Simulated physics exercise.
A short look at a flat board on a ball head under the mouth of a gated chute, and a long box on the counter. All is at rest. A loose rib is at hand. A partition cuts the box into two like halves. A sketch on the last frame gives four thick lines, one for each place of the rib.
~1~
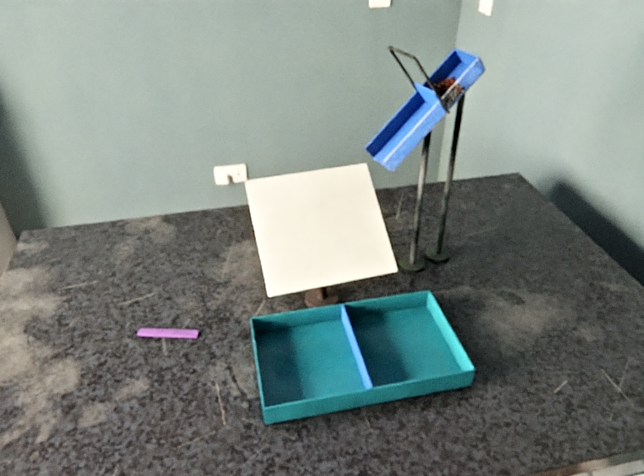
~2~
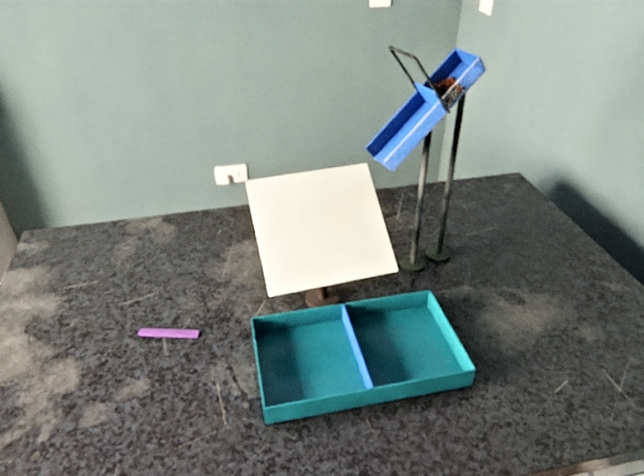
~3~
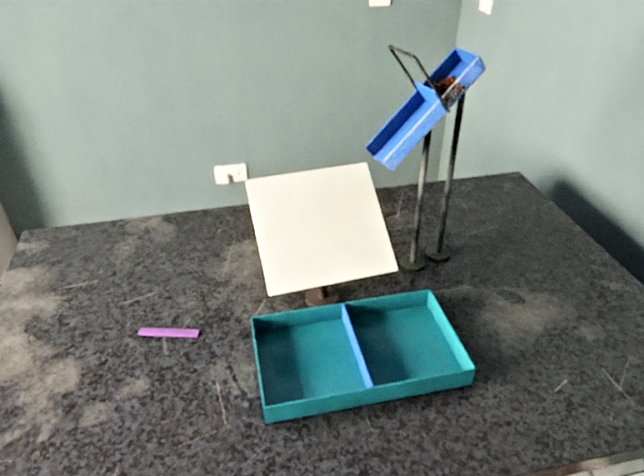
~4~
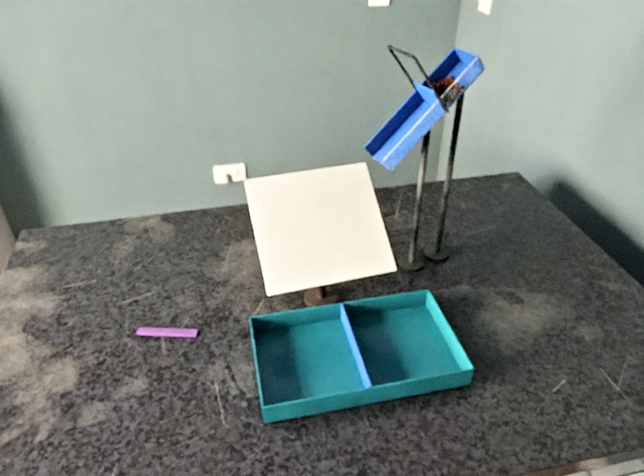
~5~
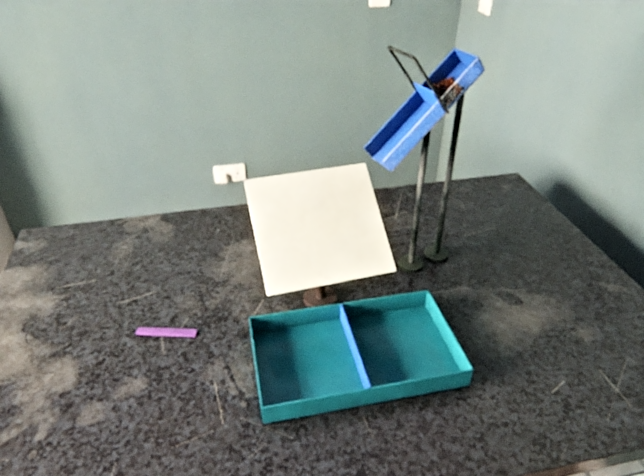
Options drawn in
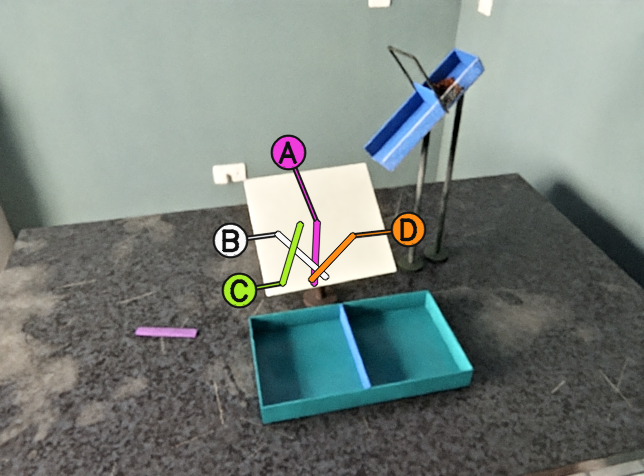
Nothing moved on the speckled dark counter, where a blue chute holding something reddish-brown slanted down to the left above a tilted white board, with a two-part teal box in front and a purple strip lying at left.
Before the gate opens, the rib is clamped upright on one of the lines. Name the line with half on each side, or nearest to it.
The answer is line B.
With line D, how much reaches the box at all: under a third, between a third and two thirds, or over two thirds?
Line D gives over two thirds.
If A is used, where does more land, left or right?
The left half.
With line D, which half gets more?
Left.
On the marked copy, line A from (317, 222) to (314, 283); line B from (277, 234) to (325, 276); line C from (300, 224) to (282, 283); line D from (352, 235) to (311, 279).
For line A, of what is caught, almost all in the left half, about a tenth in the right.
For line B, of what is caught, roughly half in the left half, roughly half in the right.
For line C, of what is caught, almost all in the left half, about a tenth in the right.
For line D, of what is caught, the larger part in the left half, roughly a quarter in the right.
